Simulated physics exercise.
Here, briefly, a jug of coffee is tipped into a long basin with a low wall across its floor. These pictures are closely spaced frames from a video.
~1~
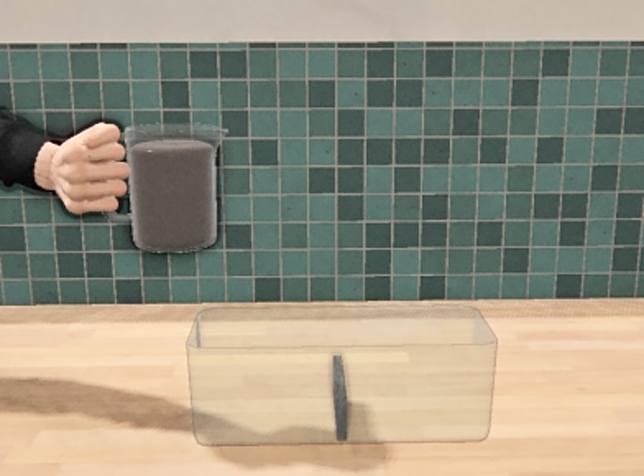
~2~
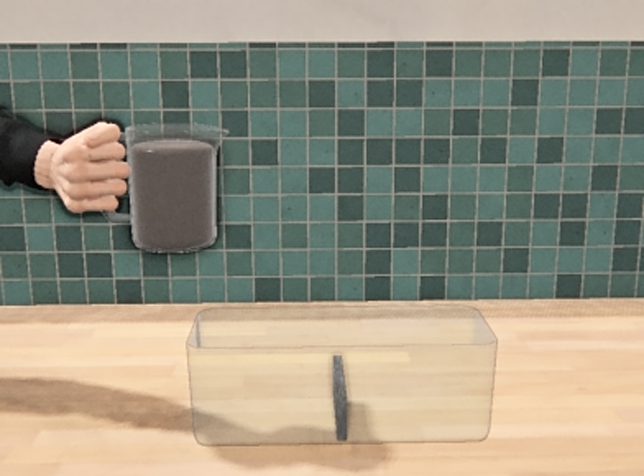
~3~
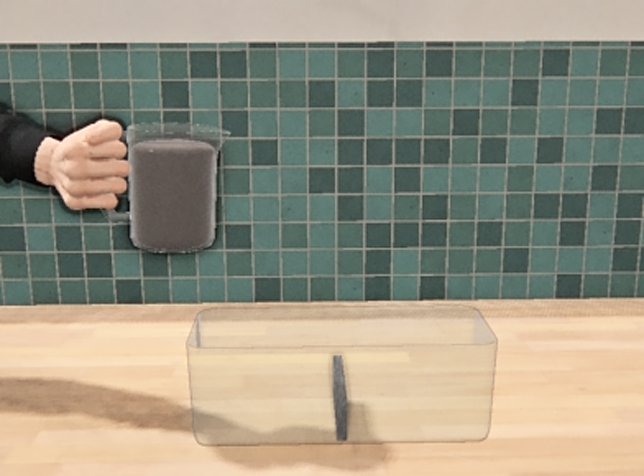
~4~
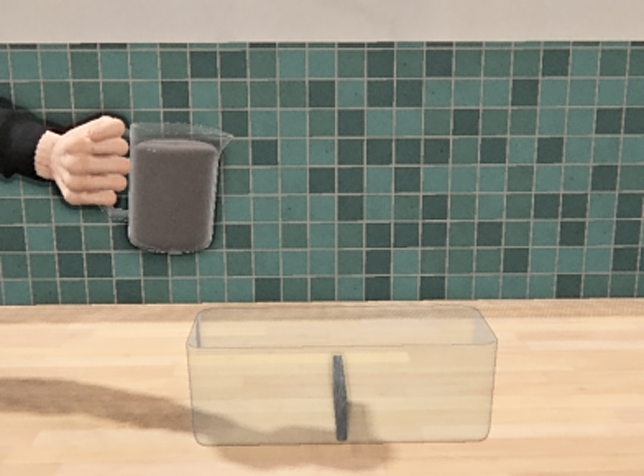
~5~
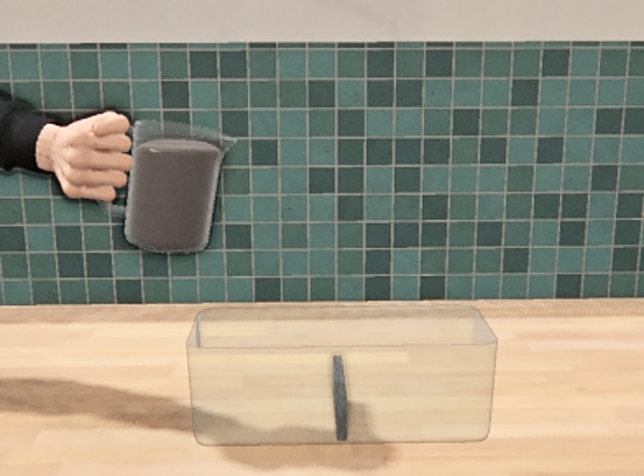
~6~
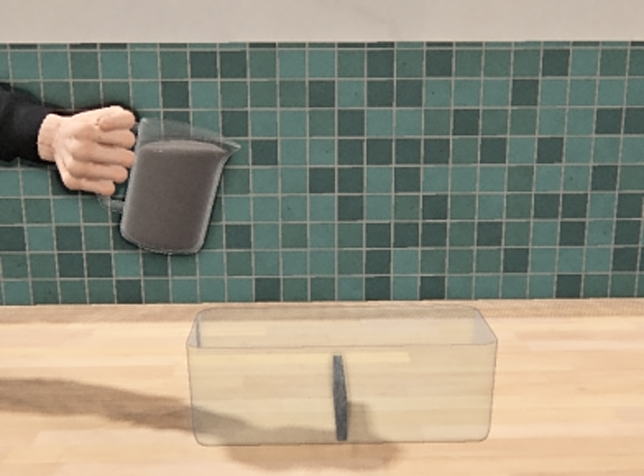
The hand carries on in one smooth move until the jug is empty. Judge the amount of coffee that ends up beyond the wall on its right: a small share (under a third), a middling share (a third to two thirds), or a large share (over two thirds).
A small share.
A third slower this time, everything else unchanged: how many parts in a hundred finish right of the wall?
Around 0 percent.
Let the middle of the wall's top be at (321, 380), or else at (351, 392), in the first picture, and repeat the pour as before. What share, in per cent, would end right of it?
About 15 % for the first and about 15 % for the second.
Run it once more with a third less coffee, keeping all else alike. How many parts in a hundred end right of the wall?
I'd put it at around 5 %.
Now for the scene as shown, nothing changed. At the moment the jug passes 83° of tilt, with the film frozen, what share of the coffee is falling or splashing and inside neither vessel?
Something like 20 per cent of it.
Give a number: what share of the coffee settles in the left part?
That is roughly 90 percent of it.
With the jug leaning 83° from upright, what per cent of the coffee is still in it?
Close to 75 per cent.
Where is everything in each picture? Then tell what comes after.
Tilt 0°; pouring edge (227, 130); surface from (131, 145) to (214, 145); the long basin's rim runs from (193, 329) to (487, 325); the wall's top is at (340, 376), in the first picture.
Tilt 1°; pouring edge (228, 130); surface from (132, 145) to (214, 145), in the second picture.
Tilt 2°; pouring edge (230, 132); surface from (133, 144) to (216, 146), in the third picture.
Tilt 6°; pouring edge (233, 135); surface from (136, 145) to (218, 148), in the fourth picture.
Tilt 10°; pouring edge (236, 140); surface from (137, 146) to (220, 147), in the fifth picture.
Tilt 15°; pouring edge (240, 146); surface from (140, 148) to (227, 150), in the sixth picture.
A moment on, the jug is tipped on its side and 75 per cent is still to pour, 4 is left of the wall and 0 right of it.
Next, the jug is tipped right over and 15 per cent is still to pour, 61 is left of the wall and 0 right of it.
Then the jug is tipped right over and 0 per cent is still to pour, 90 is left of the wall and 3 right of it.
Later the jug is tipped right over and 0 per cent is still to pour, 91 is left of the wall and 3 right of it.
At rest 91 per cent lies left of the wall, 3 right of it and 6 outside.
